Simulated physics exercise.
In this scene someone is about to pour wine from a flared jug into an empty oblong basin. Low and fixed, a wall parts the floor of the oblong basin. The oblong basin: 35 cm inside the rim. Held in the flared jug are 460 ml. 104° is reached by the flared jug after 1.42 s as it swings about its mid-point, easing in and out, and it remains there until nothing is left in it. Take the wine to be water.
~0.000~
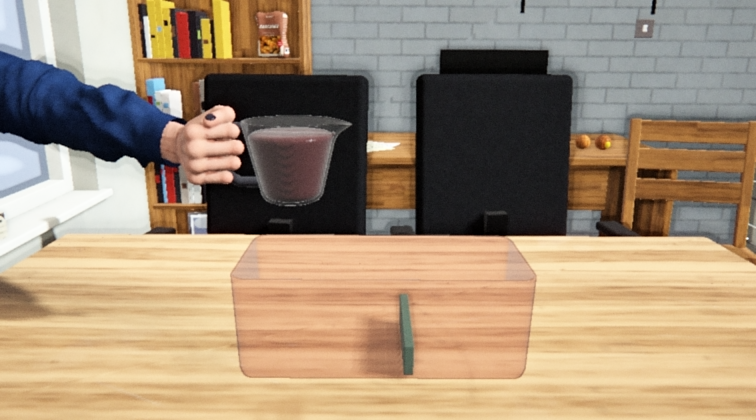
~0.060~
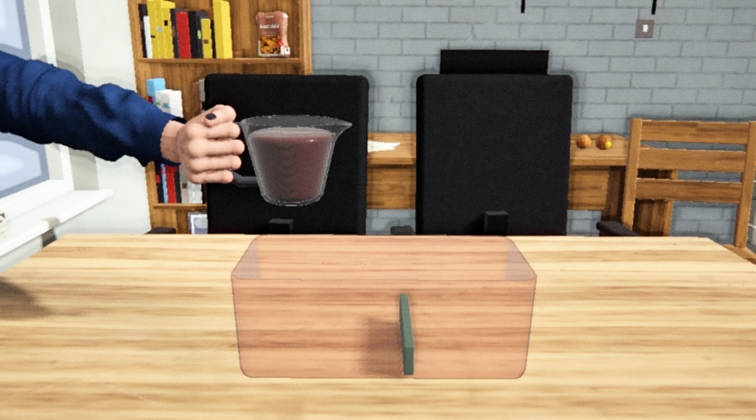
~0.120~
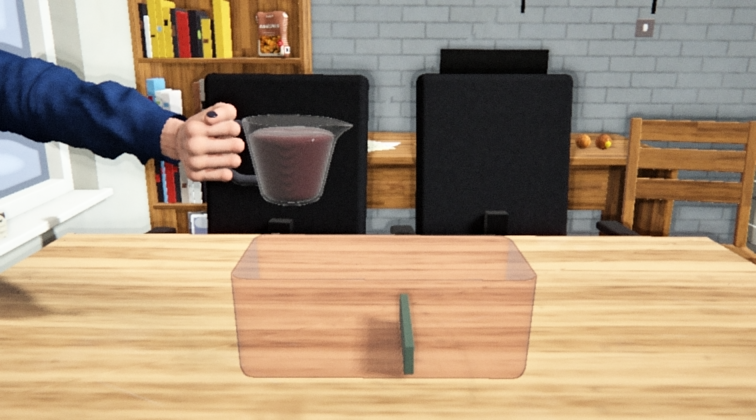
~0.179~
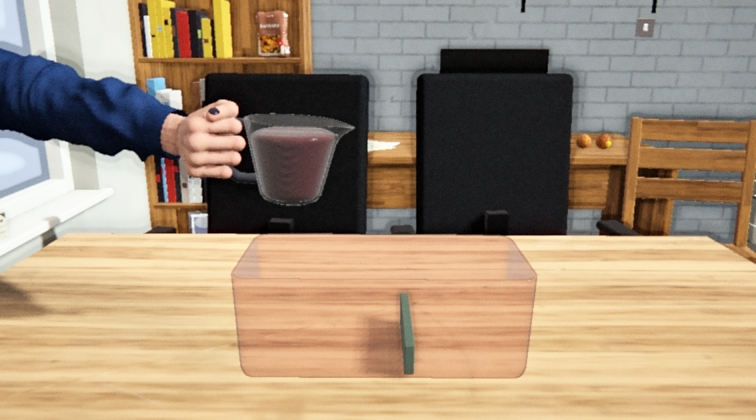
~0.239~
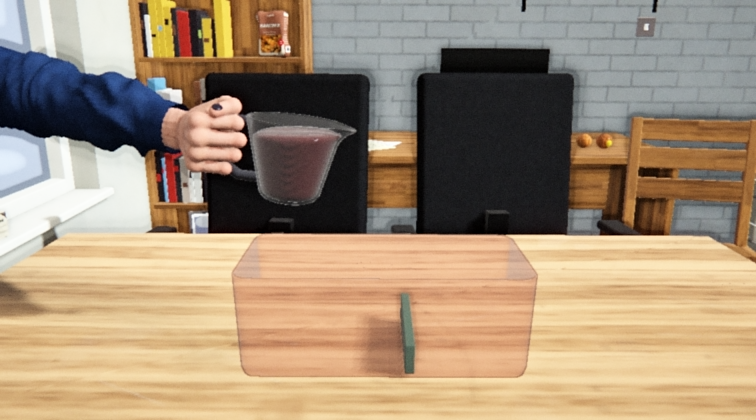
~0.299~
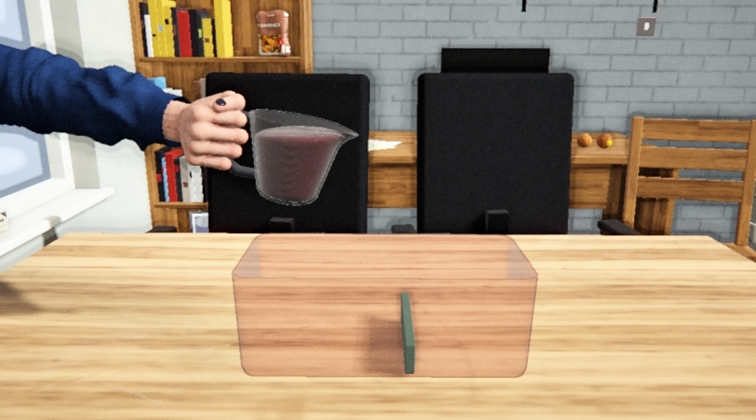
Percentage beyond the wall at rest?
33 per cent.
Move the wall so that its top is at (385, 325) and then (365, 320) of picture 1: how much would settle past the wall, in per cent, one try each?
I'd say 70 percent on the first go, 90 percent on the next.
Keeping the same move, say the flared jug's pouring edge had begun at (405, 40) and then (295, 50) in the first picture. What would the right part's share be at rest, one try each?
I'd expect close to 85 per cent and then close to 5 per cent.
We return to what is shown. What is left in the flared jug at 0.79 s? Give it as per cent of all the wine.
Close to 64 in a hundred.
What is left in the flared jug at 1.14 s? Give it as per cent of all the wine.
What remains is about 10 percent of it all.
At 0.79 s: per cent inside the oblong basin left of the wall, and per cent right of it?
I'd say some 6 on the left and some 10 on the right.
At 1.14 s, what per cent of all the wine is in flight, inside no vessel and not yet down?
I'd put it at about 9 per cent of the liquid.
Then, 0.79 s in, the tilt is 61° and 65 per cent is still to pour, 6 is left of the wall and 9 right of it.
Then, 1.14 s in, the tilt is 94° and 10 per cent is still to pour, 49 is left of the wall and 32 right of it.
Then, 1.51 s in, the tilt is 104° and 0 per cent is still to pour, 66 is left of the wall and 33 right of it.
Then, 1.92 s in, the tilt is 104° and 0 per cent is still to pour, 66 is left of the wall and 33 right of it.
Finally, 66 per cent lies left of the wall, 33 right of it and 1 outside.
